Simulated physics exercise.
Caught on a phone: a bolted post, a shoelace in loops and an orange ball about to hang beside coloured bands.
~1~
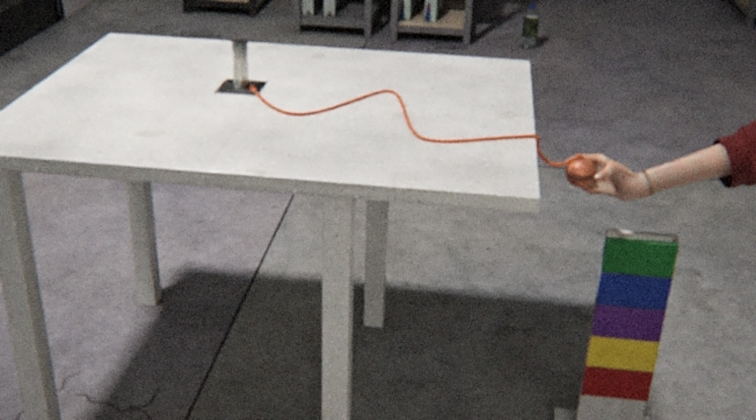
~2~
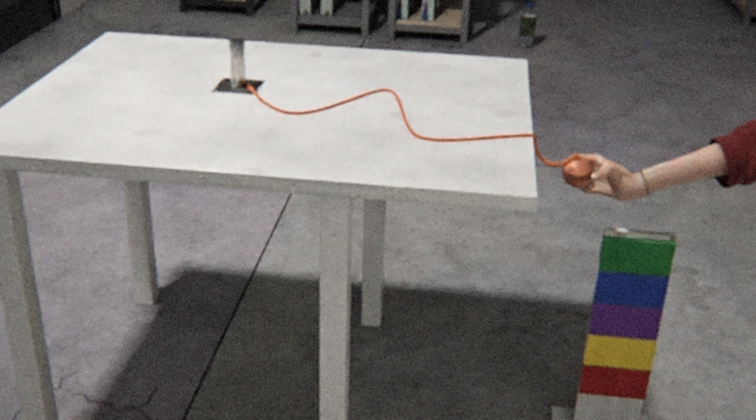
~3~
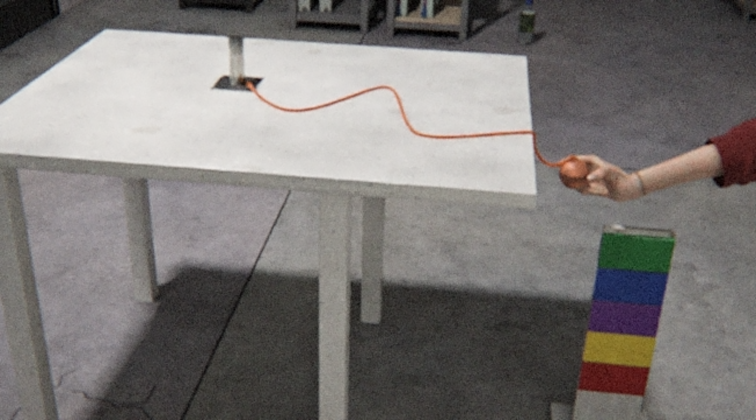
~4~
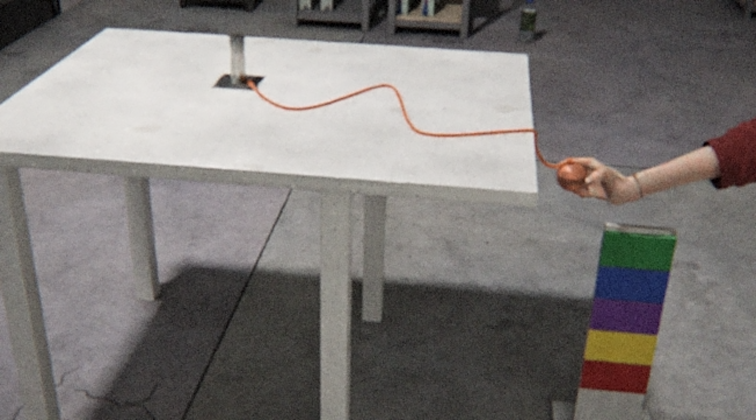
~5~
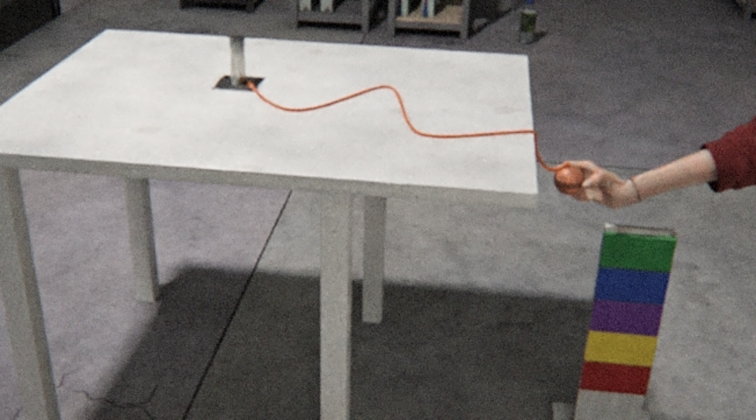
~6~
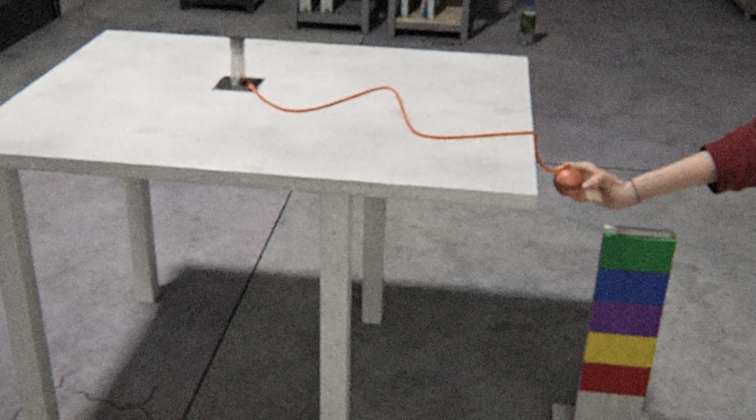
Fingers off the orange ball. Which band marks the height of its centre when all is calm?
Its middle rests at the yellow band.
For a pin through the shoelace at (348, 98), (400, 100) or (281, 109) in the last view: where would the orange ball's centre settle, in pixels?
Try by try, around (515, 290), (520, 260) and (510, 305).
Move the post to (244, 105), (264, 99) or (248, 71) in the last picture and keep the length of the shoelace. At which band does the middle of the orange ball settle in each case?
It would be red; red; yellow.
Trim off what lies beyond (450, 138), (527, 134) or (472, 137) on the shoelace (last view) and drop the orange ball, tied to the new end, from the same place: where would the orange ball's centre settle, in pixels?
Try by try, around (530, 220), (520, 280) and (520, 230).
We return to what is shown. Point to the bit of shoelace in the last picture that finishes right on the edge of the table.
That spot is around (405, 117).
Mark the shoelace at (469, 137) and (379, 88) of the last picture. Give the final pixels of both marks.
Near (523, 216) and (442, 110).
Soon after, ball near (508, 313); level with yellow.
After that, ball near (498, 325); level with yellow.
In the end, ball near (508, 332); level with yellow. The yellow one.
